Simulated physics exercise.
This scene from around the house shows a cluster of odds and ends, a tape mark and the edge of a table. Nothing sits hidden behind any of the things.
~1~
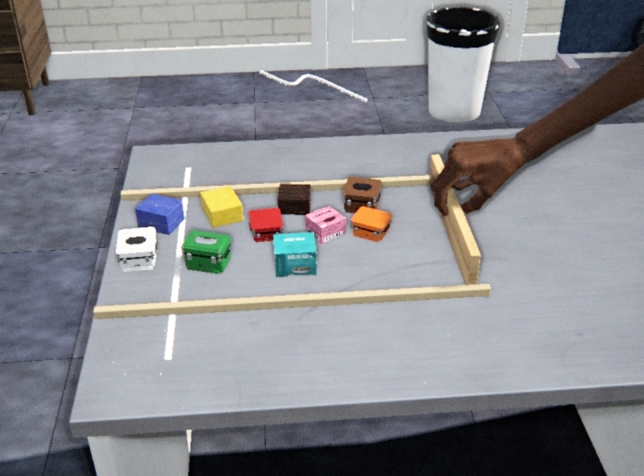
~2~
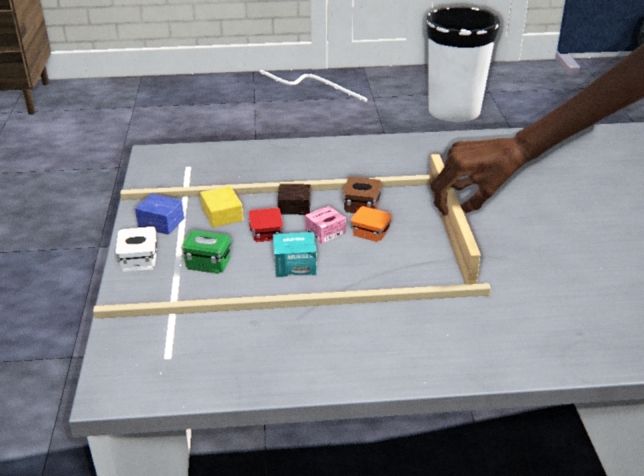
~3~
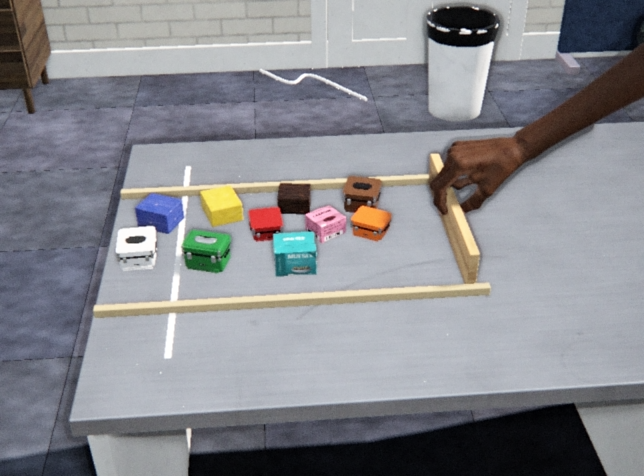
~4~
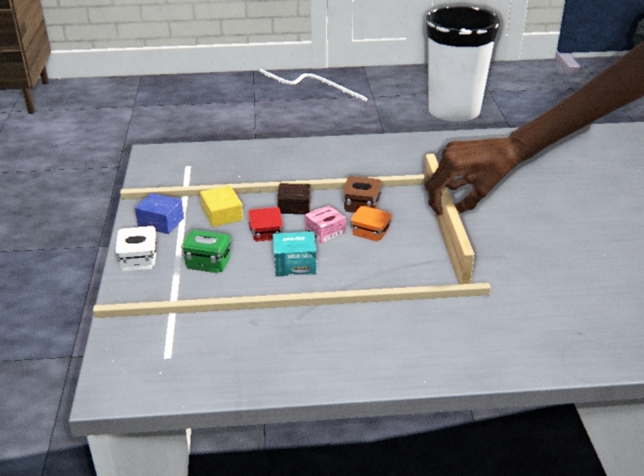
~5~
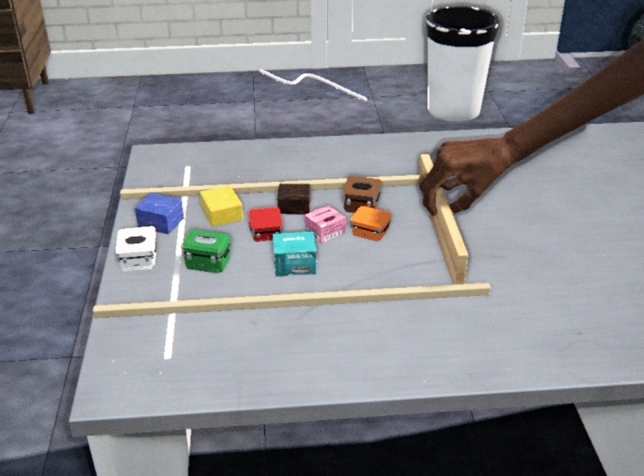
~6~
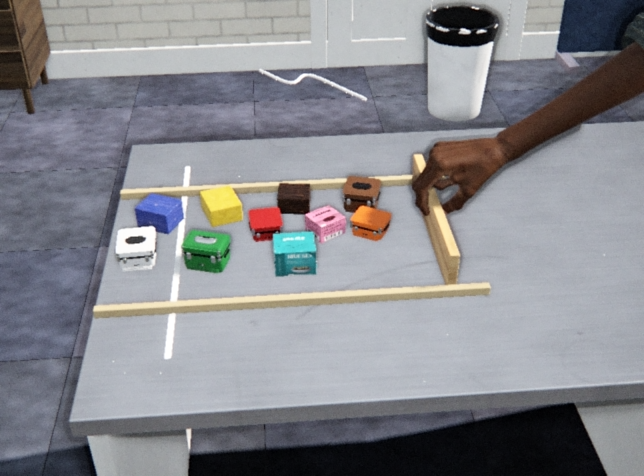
On a grey tabletop, a hand slides a wooden board slightly left between two rails, while the small colourful cases stay still.
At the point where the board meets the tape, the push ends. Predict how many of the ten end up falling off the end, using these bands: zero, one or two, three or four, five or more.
Three or four drops.
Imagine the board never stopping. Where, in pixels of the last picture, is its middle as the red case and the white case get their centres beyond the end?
Middle approx. at (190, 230), then approx. at (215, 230).
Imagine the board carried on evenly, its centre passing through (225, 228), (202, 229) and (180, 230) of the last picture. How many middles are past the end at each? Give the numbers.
Per position: 1 / 2 / 4.
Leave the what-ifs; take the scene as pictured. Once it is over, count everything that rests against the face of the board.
So the total is 3.
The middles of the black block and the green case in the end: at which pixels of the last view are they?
(133, 206) and (114, 257), approximately.
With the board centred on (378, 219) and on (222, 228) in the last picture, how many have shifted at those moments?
That gives 3 for the first and 10 for the second.
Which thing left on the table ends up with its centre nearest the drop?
The green case is foremost.
Early on, none off yet; white case at rest near (137, 249); blue block at rest near (160, 214); green case at rest near (207, 252).
A while later, none off yet; white case at rest near (137, 249); blue block travelled about its own width near (136, 216); green case travelled a little near (195, 251).
Finally, the number that fall off is three or four; lost, red case, yellow block, blue block and white case.
